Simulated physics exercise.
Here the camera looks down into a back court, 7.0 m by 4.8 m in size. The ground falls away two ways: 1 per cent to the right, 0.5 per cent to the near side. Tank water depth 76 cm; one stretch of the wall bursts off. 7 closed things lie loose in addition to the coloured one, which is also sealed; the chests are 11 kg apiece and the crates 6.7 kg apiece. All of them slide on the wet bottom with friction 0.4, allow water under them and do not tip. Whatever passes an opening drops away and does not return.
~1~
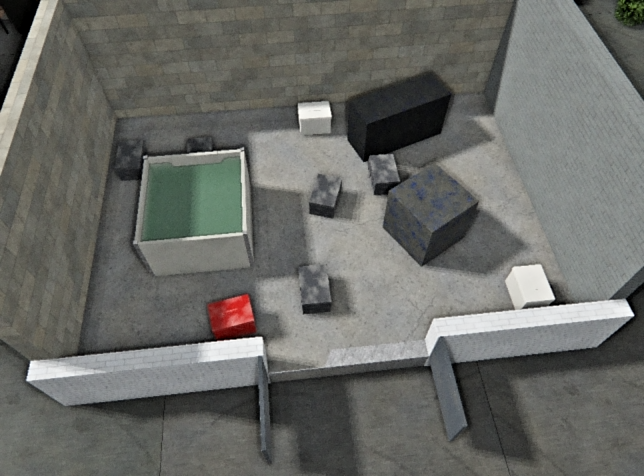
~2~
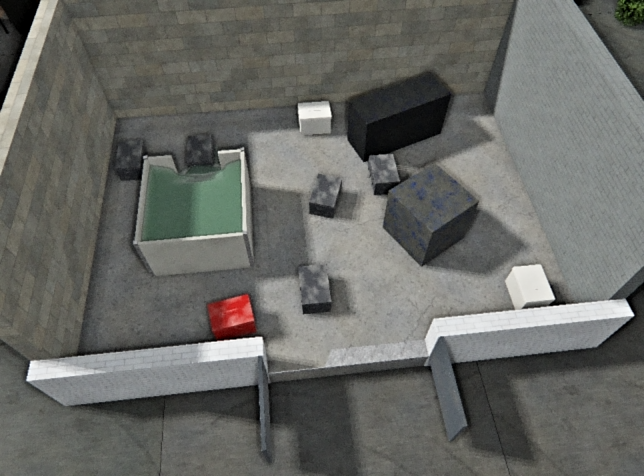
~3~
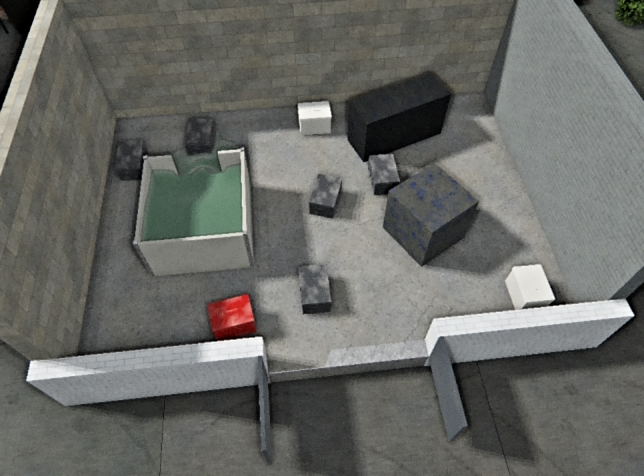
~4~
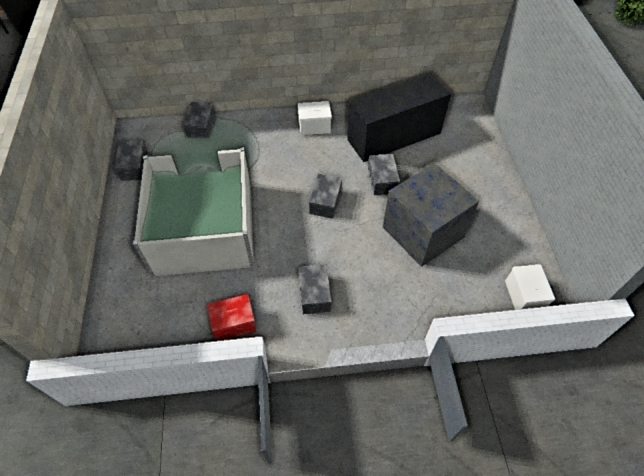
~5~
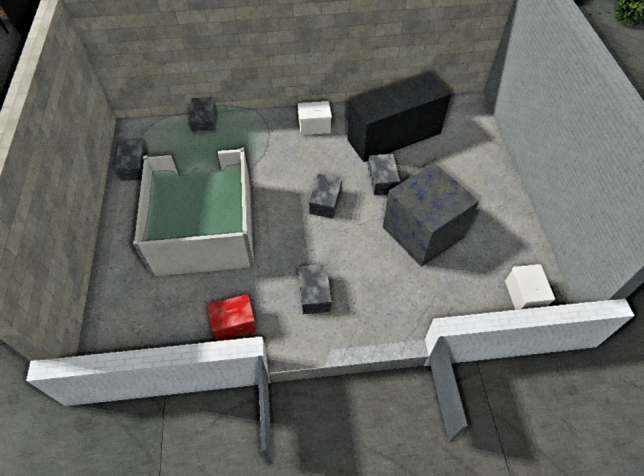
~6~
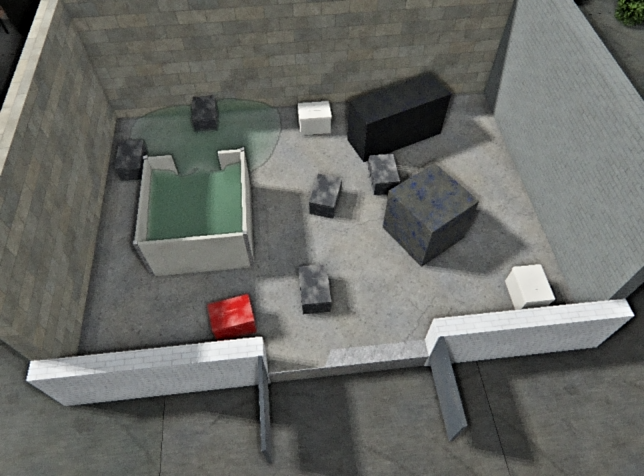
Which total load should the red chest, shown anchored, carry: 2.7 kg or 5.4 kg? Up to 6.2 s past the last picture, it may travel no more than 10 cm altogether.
Neither will do.
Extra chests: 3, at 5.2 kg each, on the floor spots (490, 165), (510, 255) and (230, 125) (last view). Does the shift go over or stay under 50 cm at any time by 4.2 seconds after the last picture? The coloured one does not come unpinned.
Beyond it, within it, beyond it.
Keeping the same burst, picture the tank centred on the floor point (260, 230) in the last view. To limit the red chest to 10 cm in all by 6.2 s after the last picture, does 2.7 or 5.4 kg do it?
Well, then even the heavier fails.
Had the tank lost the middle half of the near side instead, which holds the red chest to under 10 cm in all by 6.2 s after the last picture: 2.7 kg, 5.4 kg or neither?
In that case no choice suffices.
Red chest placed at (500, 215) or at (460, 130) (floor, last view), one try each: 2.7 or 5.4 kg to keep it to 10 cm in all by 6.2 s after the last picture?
Taking the two tries in order, both fall short and both fall short.
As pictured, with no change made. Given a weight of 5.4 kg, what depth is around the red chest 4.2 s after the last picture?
2 cm, roughly.
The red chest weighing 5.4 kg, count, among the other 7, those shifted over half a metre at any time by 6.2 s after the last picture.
5.
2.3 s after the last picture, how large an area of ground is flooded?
About 15 m2 is covered.
Then, 0.6 s after the last picture the red chest would be 0 cm from its start with 2.7 kg and 0 cm from its start with 5.4 kg; 0 cm of water round it then.
Then, 2.3 s after the last picture the red chest would be 0 cm from its start with 2.7 kg and 0 cm from its start with 5.4 kg; 0 cm of water round it then.
Then, 4.2 s after the last picture the red chest would be 31 cm from its start with 2.7 kg and 22 cm from its start with 5.4 kg; 2 cm of water round it then.
Then, 6.2 s after the last picture the red chest would be 163 cm from its start with 2.7 kg and 140 cm from its start with 5.4 kg; 4 cm of water round it then.
